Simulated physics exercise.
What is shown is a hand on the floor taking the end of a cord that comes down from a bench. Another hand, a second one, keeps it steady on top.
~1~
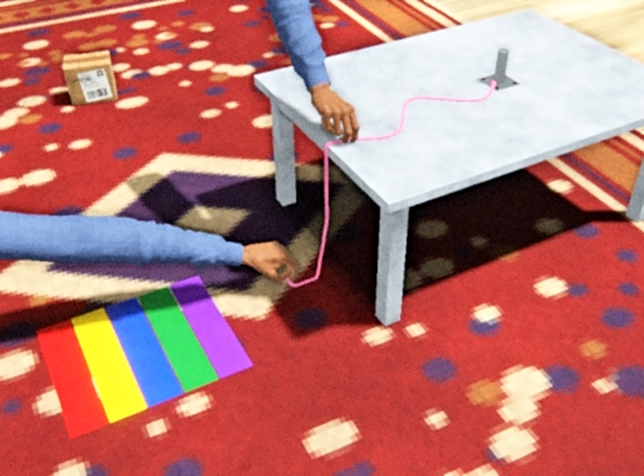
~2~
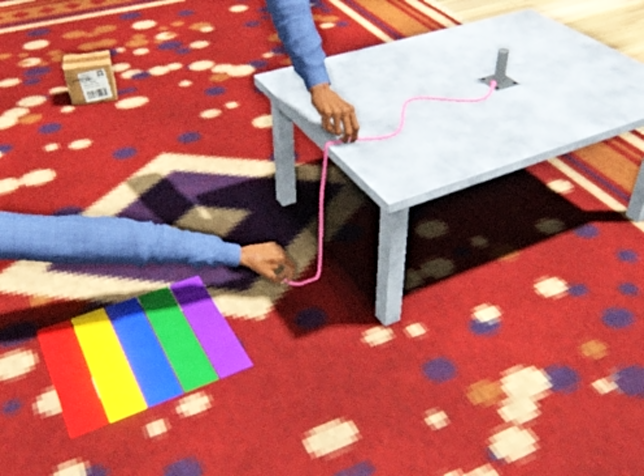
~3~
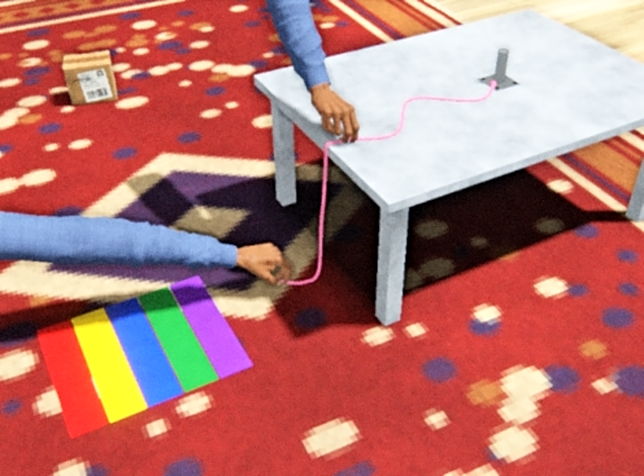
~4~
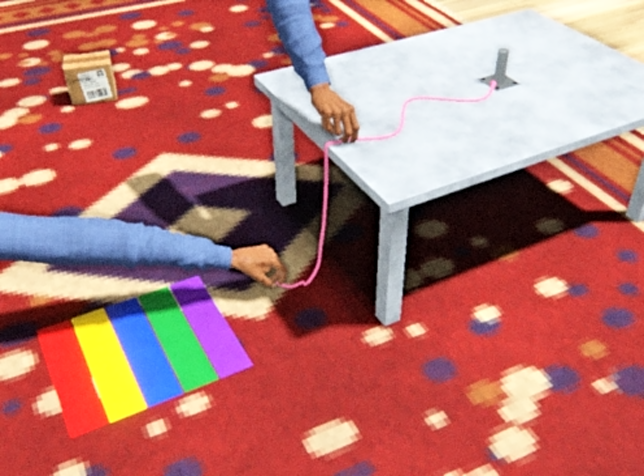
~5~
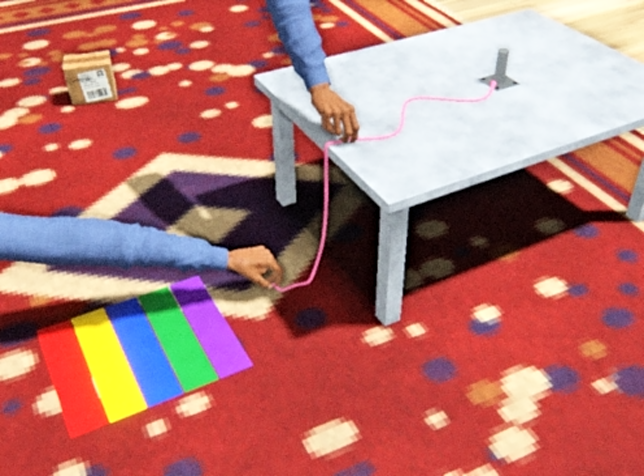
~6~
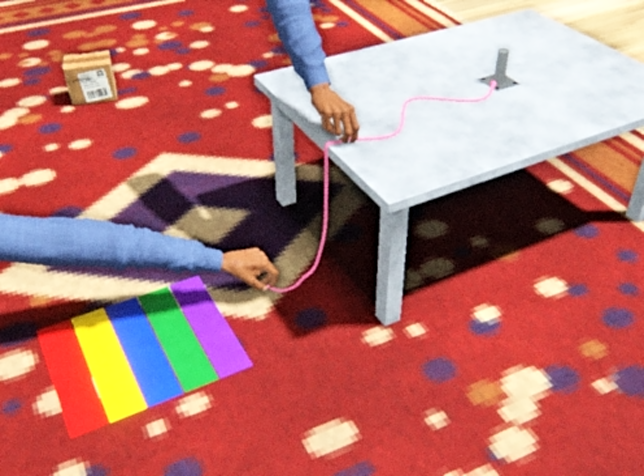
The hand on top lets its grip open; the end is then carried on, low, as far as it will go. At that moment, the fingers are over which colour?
Over the blue one.
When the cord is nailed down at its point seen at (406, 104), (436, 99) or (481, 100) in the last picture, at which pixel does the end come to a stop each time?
First try around (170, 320), second around (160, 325), third around (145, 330).
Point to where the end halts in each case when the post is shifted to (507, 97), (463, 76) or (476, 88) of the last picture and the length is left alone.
The places come out near (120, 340), (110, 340) and (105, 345).
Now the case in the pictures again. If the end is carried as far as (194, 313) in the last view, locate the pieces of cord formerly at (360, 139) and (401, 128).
One lands at (323, 154), the other at (361, 131).
Early on, end near (194, 313); over purple.
Midway, end near (158, 325); over green.
At the end of the slack, end near (137, 333); over blue. It gets as far as the blue strip.
